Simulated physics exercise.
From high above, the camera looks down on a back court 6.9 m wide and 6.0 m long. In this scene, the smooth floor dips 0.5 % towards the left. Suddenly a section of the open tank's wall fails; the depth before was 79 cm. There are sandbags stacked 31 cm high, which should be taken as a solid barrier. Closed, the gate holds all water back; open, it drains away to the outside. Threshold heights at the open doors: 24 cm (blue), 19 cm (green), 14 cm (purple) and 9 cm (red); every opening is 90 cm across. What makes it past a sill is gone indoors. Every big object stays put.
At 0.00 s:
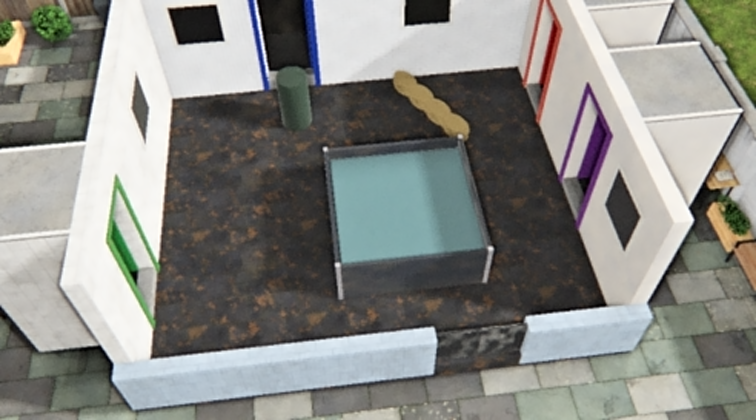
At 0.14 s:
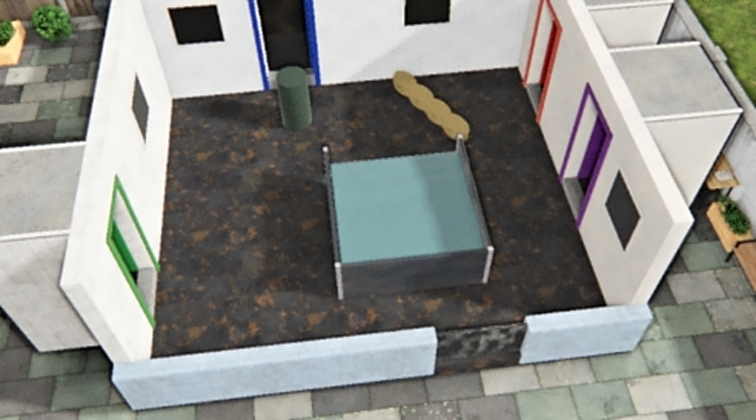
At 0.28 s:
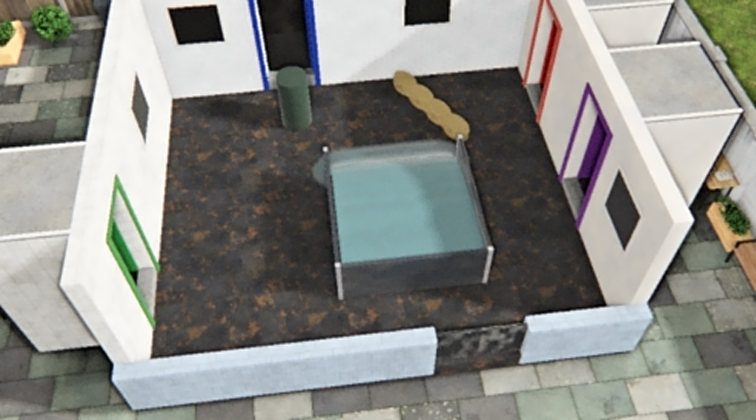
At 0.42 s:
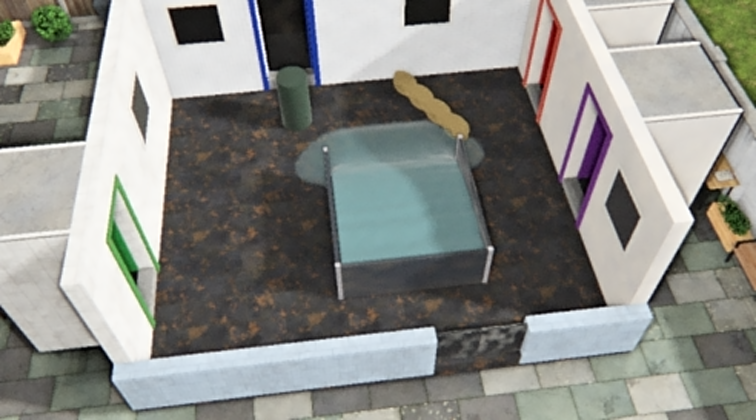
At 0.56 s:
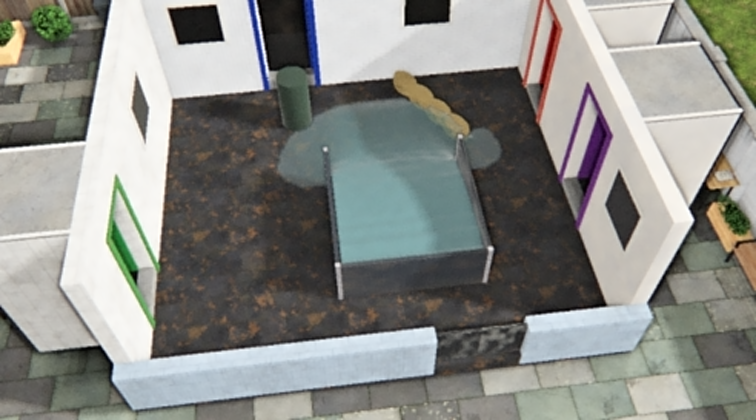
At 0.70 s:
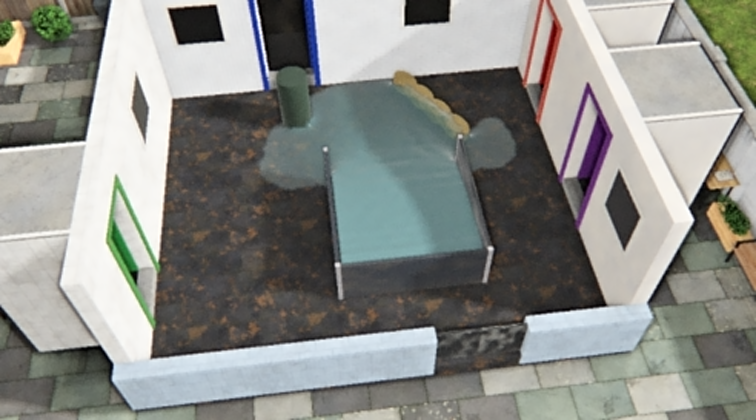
A walled back court with a dark, rust-flecked floor is seen from high above by a still camera. An open tank of blue-green water stands near the middle, with a green cylinder and tan sandbags behind it, a blue-edged doorway at the back, green on the left, red and purple on the right. The tank's far side disappears, and water spreads backward and sideways, reaching the cylinder and sandbags.
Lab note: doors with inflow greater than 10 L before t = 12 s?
At the end, blue door: Beyond the allowance, green door: Within the allowance, purple door: Within the allowance, red door: Beyond the allowance.
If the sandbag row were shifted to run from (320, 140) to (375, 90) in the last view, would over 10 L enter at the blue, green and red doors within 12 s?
Then: Blue not over, green under, red past it.
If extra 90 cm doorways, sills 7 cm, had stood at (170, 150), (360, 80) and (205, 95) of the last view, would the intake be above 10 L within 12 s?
First doorway gets there, second gets there, third gets there.
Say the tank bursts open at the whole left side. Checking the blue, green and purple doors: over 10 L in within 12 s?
Then blue does not exceed it, green exceeds it, purple does not exceed it.
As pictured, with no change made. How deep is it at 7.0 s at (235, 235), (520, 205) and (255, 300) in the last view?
About 9, 3 and 12 cm.
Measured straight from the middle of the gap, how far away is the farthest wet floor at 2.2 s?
Around 4.8 metres.
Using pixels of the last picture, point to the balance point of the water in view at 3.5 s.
Its balance point lies near (339, 148).
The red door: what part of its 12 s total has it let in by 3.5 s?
I'd say close to 60 percent.
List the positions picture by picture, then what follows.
The open tank at (403, 200) is whole and still, 79 cm deep, in the first picture.
Water pours out on the open tank's far side and has run 1.1 m, to a hidden place; typically 10 cm deep outside, 79 cm at the open tank's back, in the second picture.
Water pours out on the open tank's far side and has run 1.4 m, to a hidden place; typically 13 cm deep outside, 79 cm at the open tank's back, in the third picture.
Water pours out on the open tank's far side and has run 1.7 m, to (471, 141); typically 12 cm deep outside, 78 cm at the open tank's back, in the fourth picture.
The front is at (293, 139), 2.1 m from the gap on the open tank's far side; 5.3 m2 of floor is under water; 71 cm left at the back of the open tank, in the fifth picture.
Water pours out on the open tank's far side and has run 2.6 m, to (350, 83); typically 10 cm deep outside, 66 cm at the open tank's back, in the sixth picture.
After 1.4 s water covers 30 % of the floor and is deepest (63 cm) near (374, 81); blue door 25 cm at the sill, 2 L in, green door not reached, purple door not reached, red door 5 cm at the sill, 0 L in.
After 2.2 s water covers 45 % of the floor and is deepest (54 cm) near (366, 88); blue door 32 cm at the sill, 21 L in, green door not reached, purple door not reached, red door 10 cm at the sill, 0 L in.
After 3.5 s water covers 60 % of the floor and is deepest (39 cm) near (172, 100); blue door 25 cm at the sill, 51 L in, green door 3 cm at the sill, 0 L in, purple door 4 cm at the sill, 0 L in, red door 14 cm at the sill, 17 L in.
After 7.0 s water covers 95 % of the floor and is deepest (23 cm) near (149, 385); blue door 11 cm at the sill, 54 L in, green door 10 cm at the sill, 0 L in, purple door 6 cm at the sill, 0 L in, red door 5 cm at the sill, 25 L in.
After 12.0 s water covers 95 % of the floor and is deepest (20 cm) near (516, 68); blue door 10 cm at the sill, 54 L in, green door 10 cm at the sill, 0 L in, purple door 10 cm at the sill, 1 L in, red door 10 cm at the sill, 28 L in.
